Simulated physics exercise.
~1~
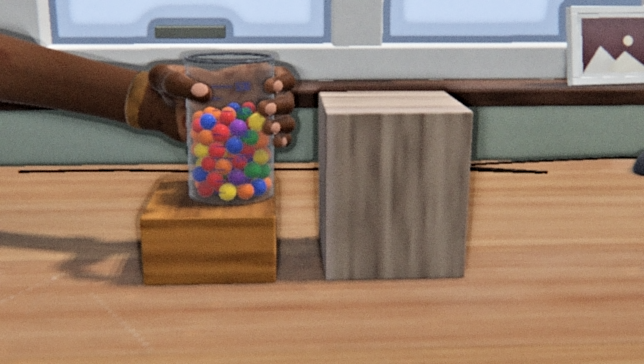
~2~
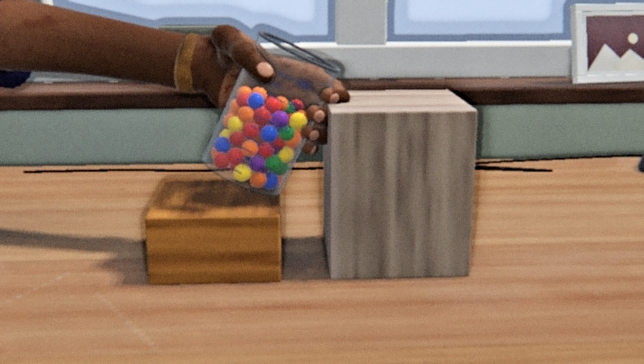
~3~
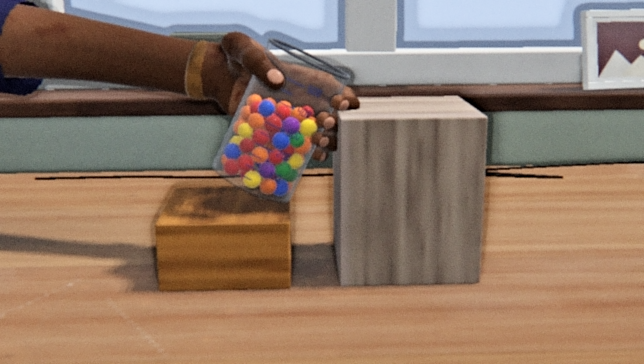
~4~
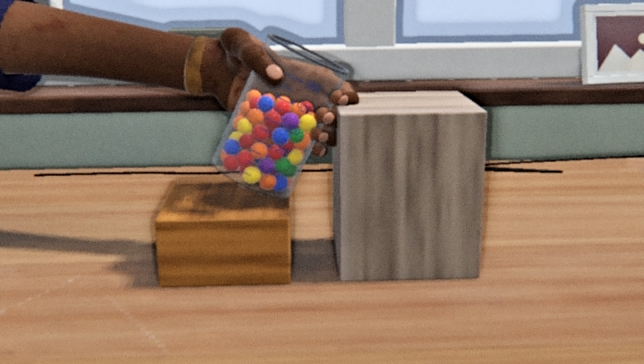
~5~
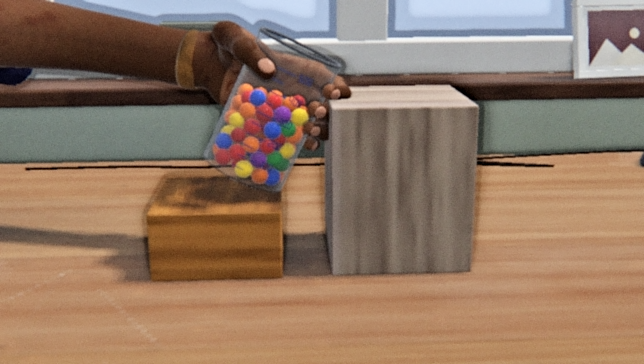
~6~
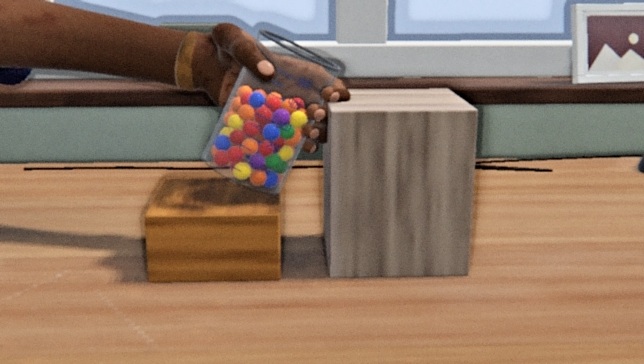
At the start, a hand holds an open clear beaker of small colourful balls upright on a low wooden block, with a taller grey wooden block standing to the right. The hand then lifts the beaker slightly and tips it to the right, toward the taller block. The beaker comes to lean against the top edge of that block, and the balls shift toward its lower side. The hand keeps it there at the same slant while the view sways a little. At the end, the beaker is still tilted against the block, with all the balls inside.
